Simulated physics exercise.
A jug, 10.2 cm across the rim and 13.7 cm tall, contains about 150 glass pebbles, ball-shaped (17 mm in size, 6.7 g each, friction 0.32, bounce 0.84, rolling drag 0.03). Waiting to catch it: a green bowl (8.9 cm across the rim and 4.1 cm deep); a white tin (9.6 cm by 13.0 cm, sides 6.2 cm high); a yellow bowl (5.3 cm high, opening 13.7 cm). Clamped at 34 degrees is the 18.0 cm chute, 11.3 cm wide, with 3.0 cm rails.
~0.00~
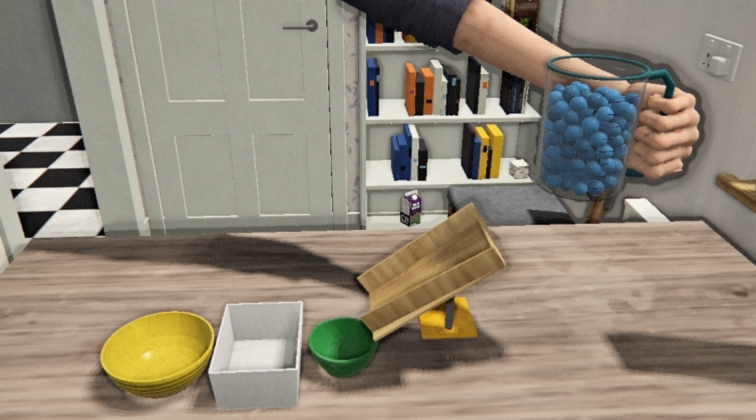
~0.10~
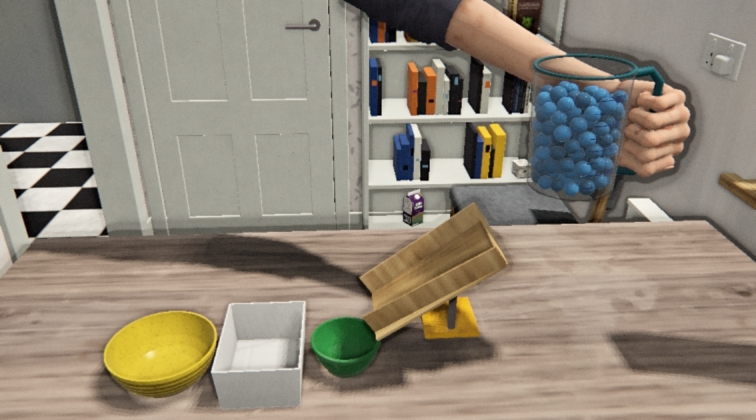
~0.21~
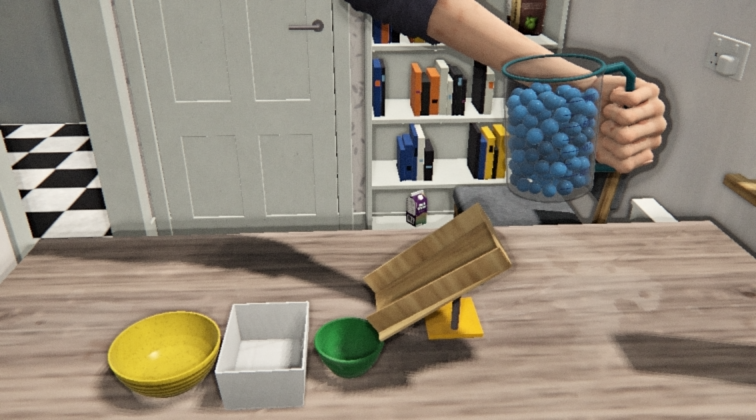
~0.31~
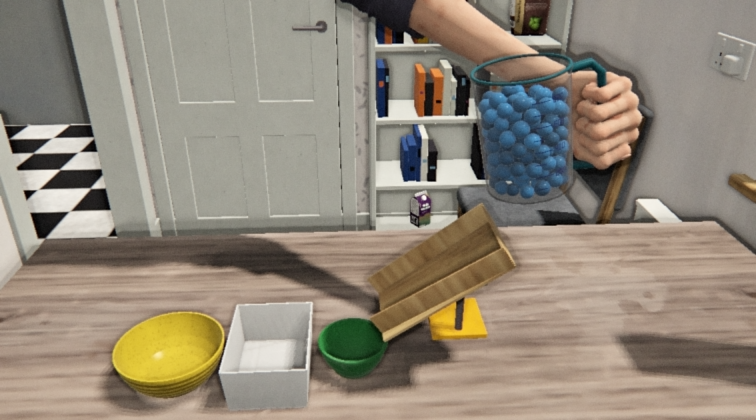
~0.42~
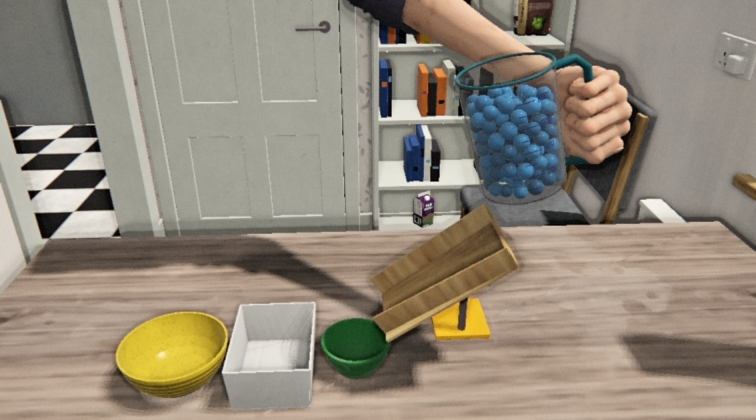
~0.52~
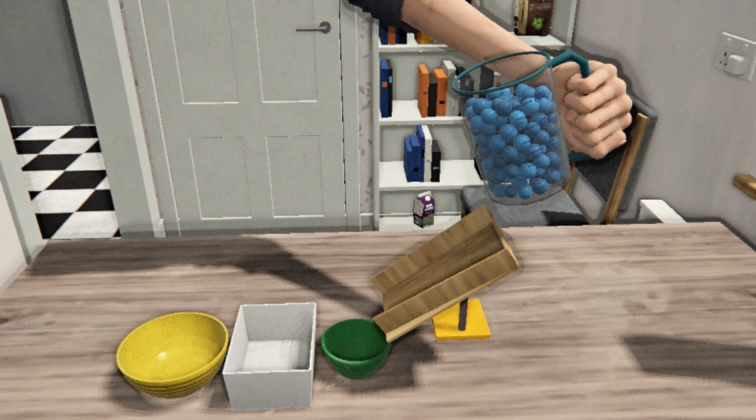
Hand carrying a clear jug of blue balls leftward above a wooden chute and three containers, gradually tilting it left.
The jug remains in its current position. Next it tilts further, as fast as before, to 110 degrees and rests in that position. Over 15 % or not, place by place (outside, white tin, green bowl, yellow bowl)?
Outside: Over; white tin: Over; green bowl: Over; yellow bowl: Not over.
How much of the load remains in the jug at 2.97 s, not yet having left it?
By then, close to 20 per cent is still held.
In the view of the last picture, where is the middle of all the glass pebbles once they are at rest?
Roughly (342, 364).
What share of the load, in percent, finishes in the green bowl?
That works out to near 25 in a hundred.
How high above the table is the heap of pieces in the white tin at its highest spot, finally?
Roughly 2.5 cm.
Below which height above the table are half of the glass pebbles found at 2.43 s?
I'd estimate close to 32 centimetres.
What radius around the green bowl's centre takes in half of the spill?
Around 46 cm from the centre.
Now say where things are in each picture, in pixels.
In the first picture, jug at (592, 98); tilt 0 degrees; moved 0.0 cm; lip at (551, 67); top of the load at (571, 94); green bowl at (343, 338); white tin at (259, 334); yellow bowl at (159, 344).
In the second picture, jug at (580, 98); tilt 2 degrees; moved 1.5 cm; lip at (537, 68); top of the load at (589, 93).
In the third picture, jug at (551, 101); tilt 6 degrees; moved 4.9 cm; low side left; lip at (505, 73); top of the load at (518, 96).
In the fourth picture, jug at (523, 103); tilt 10 degrees; moved 8.3 cm; low side left; lip at (473, 78); top of the load at (560, 95).
In the fifth picture, jug at (510, 105); tilt 15 degrees; moved 9.8 cm; low side left; lip at (458, 83); top of the load at (544, 94).
In the sixth picture, jug at (509, 106); tilt 19 degrees; moved 9.8 cm; low side left; lip at (454, 88); top of the load at (493, 95); green bowl at (357, 340); white tin at (273, 335); yellow bowl at (173, 344). It turns about 40 degrees a second.
After 1.26 s, tilt 49 degrees; jug 100 %; middle of all pieces near (520, 138).
Then, at 1.87 s, tilt 74 degrees; jug 100 %; middle of all pieces near (521, 136).
After 2.43 s, tilt 97 degrees; slope 15 %, jug 85 %, white tin 5 %; middle of all pieces near (495, 161).
After 2.97 s, tilt 110 degrees; green bowl 15 %, slope 30 %, outside 20 %, jug 20 %, white tin 10 %, in the air 10 %; middle of all pieces near (372, 294).
By 4.8 s all is still; yellow bowl 0 %, green bowl 25 %, slope 0 %, outside 50 %, jug 0 %, white tin 25 %.
